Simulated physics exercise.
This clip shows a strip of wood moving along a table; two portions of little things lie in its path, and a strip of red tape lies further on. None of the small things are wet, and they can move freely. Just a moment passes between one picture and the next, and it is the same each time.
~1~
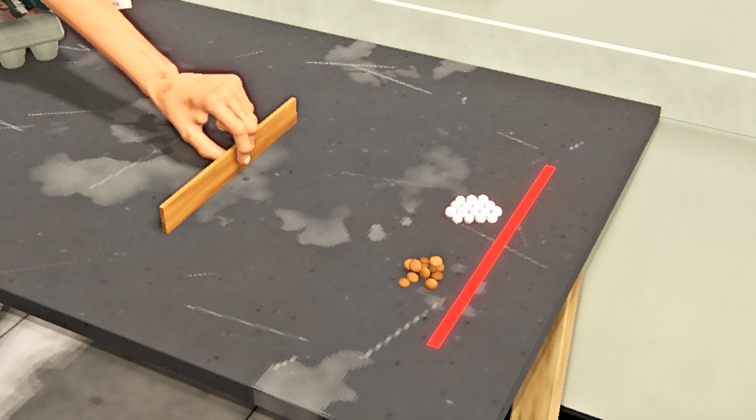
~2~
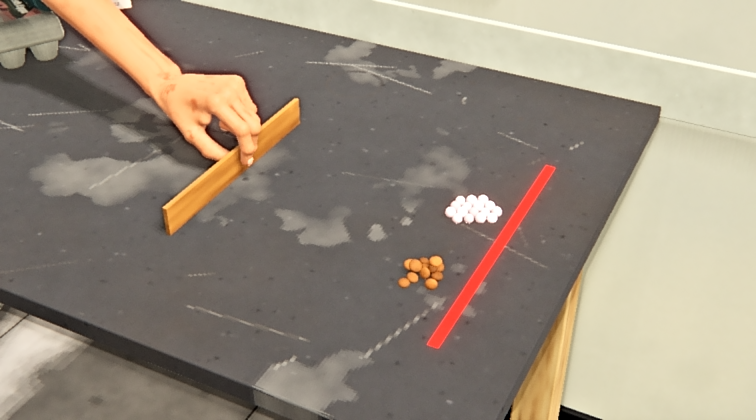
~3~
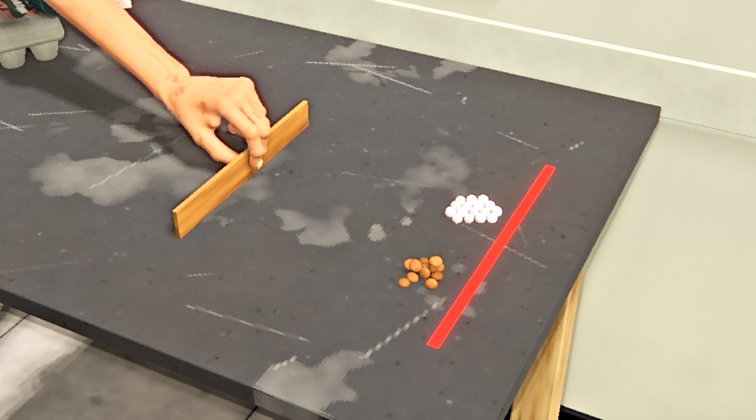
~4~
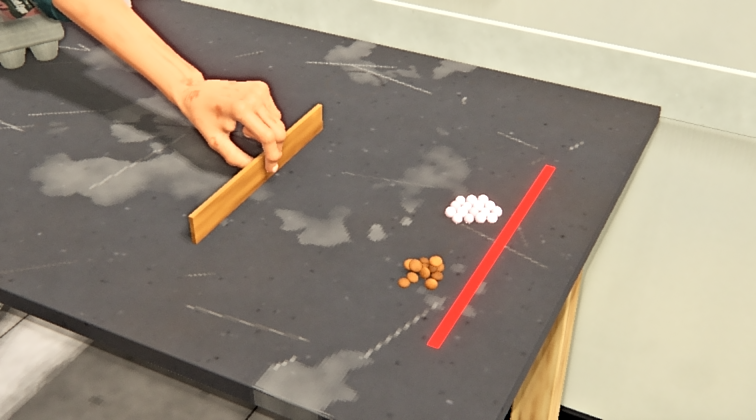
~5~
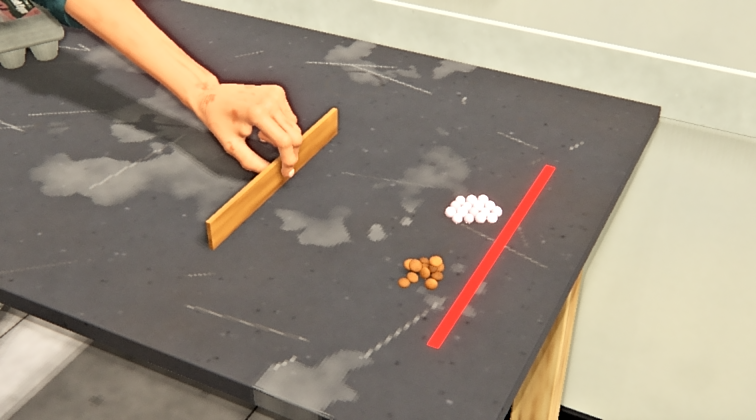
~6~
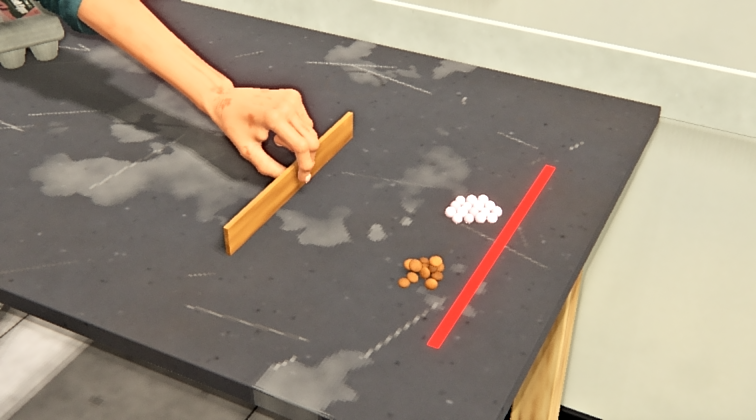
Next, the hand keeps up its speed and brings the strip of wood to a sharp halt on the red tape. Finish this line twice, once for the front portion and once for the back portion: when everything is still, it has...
The front portion has all stayed up; the back portion has partly fallen off.
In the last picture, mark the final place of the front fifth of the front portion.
Its centre ends up somewhere around (515, 295) in the last picture.
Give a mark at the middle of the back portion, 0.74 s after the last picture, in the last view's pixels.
I'd point at about (540, 227).
Then, 0.36 s later than the last frame, strip of wood still moving, near (400, 195); front portion all on the table, its front near (430, 284); back portion all on the table, its front near (496, 212).
Then, 0.74 s later than the last frame, strip of wood stopped at the red tape; front portion all on the table, its front near (517, 295); back portion all on the table, its front near (557, 233).
Then, 1.02 s later than the last frame, strip of wood stopped at the red tape; front portion all on the table, its front near (523, 296); back portion every one over the edge.
When it is over, strip of wood stopped at the red tape; front portion all on the table, its front near (523, 296); back portion every one over the edge.
